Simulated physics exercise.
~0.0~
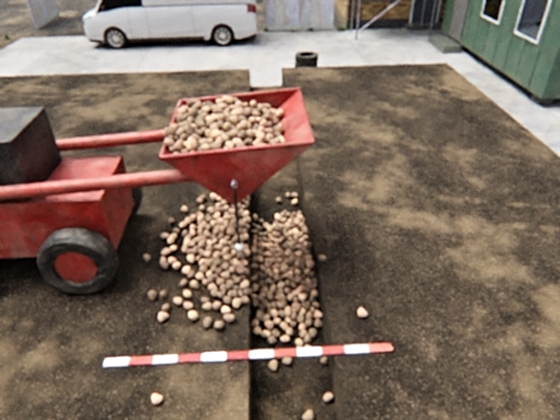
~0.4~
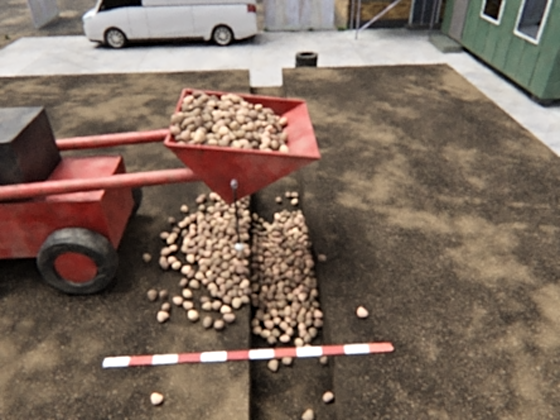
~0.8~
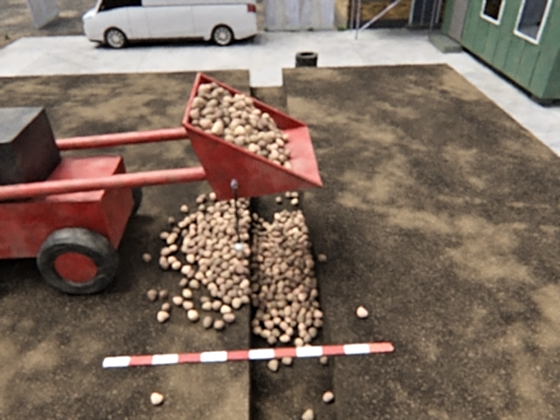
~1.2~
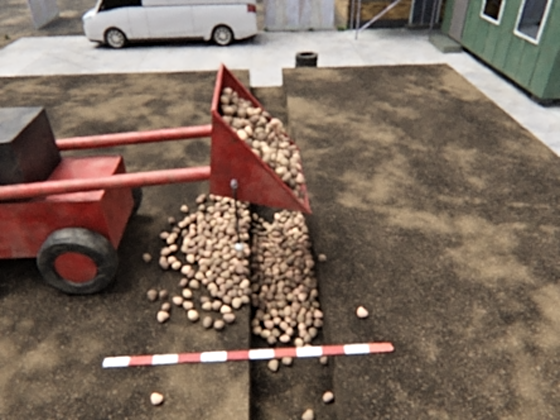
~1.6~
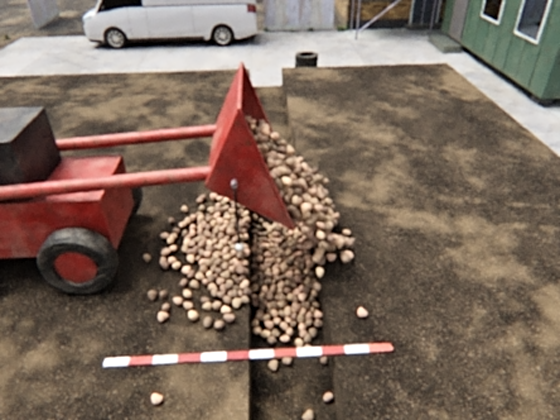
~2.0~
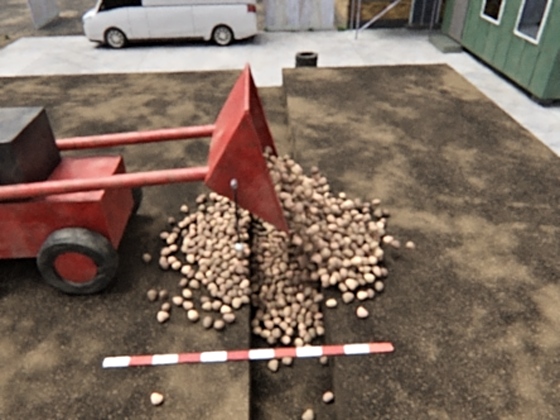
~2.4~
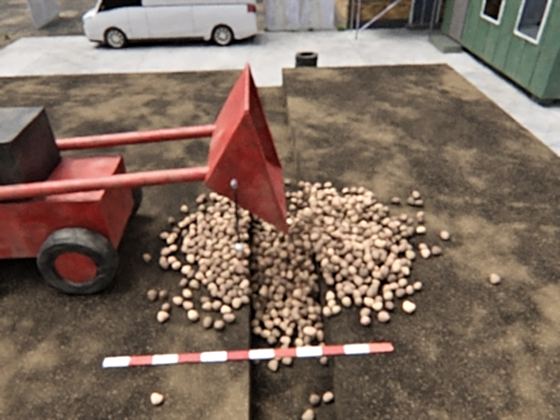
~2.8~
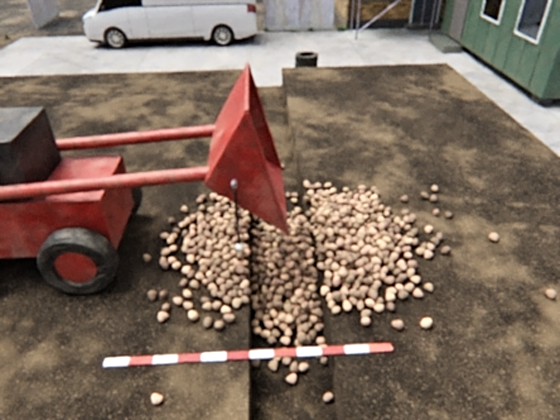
A red loader tipped its bucket forward and poured a load of smooth, brownish stones onto the heap already lying over a trench, and many spilled across to the right, leaving the bucket empty and a wide pile on both sides.
